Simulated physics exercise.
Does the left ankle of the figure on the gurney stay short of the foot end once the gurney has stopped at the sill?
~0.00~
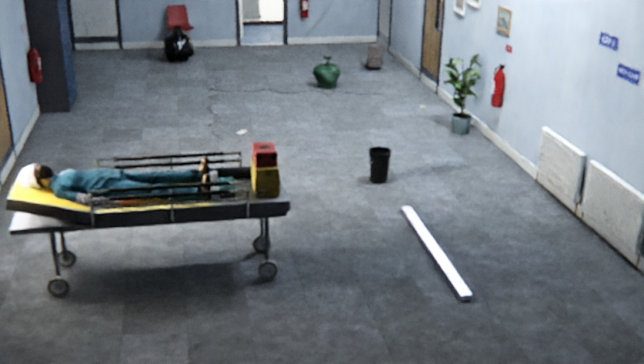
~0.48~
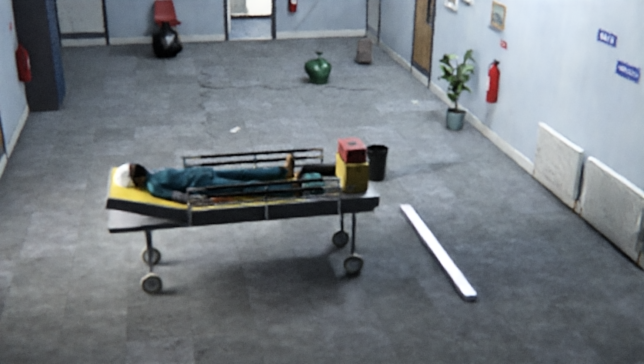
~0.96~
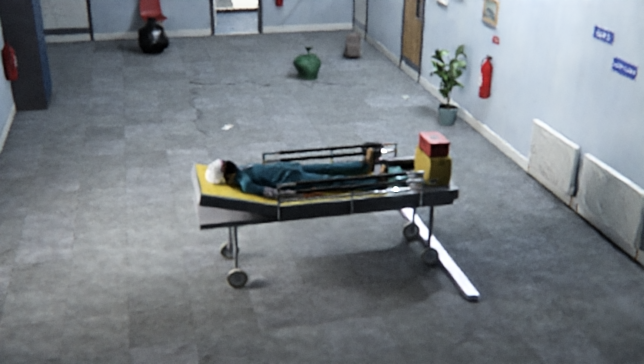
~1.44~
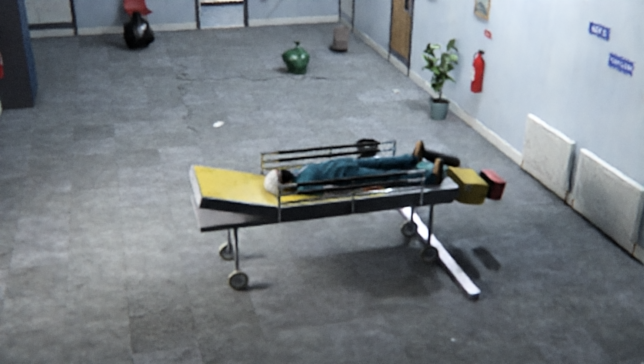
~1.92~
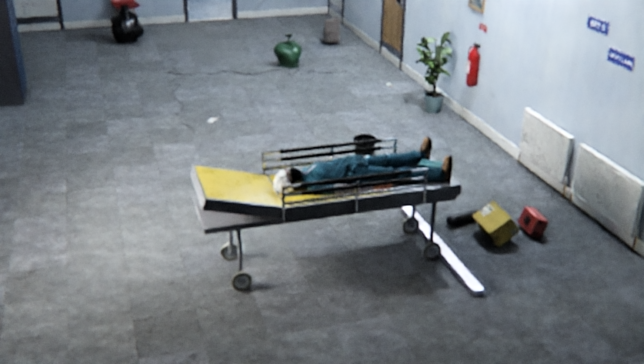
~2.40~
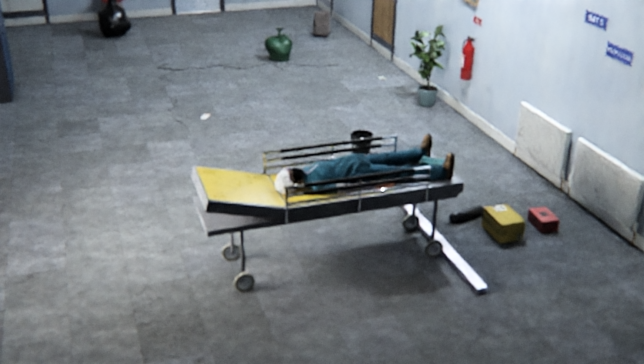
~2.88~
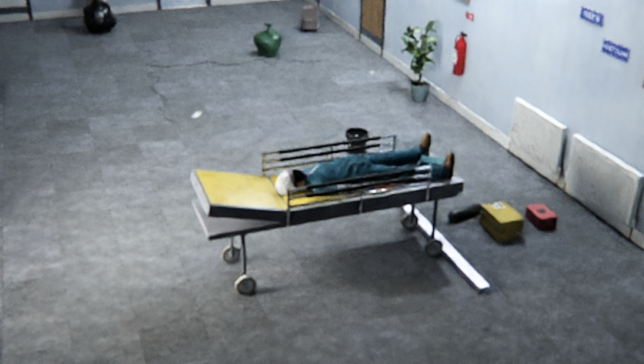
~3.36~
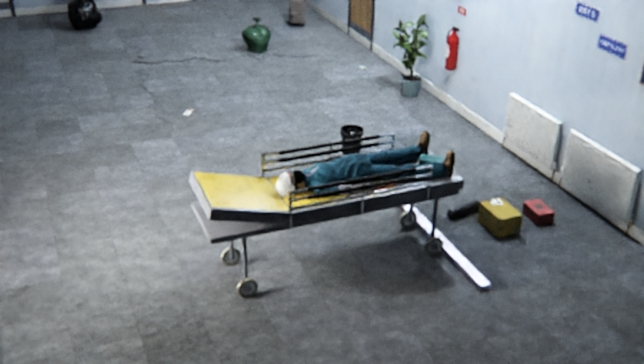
Yes, the figure slides towards the foot end, but the left ankle comes to rest short of it.
In a grey-floored corridor, a gurney carrying a limp figure rolls right and stops abruptly at a white sill; the figure slides towards the foot end and stays aboard, while a red case, a yellow holdall and a black bottle drop off onto the floor beyond.
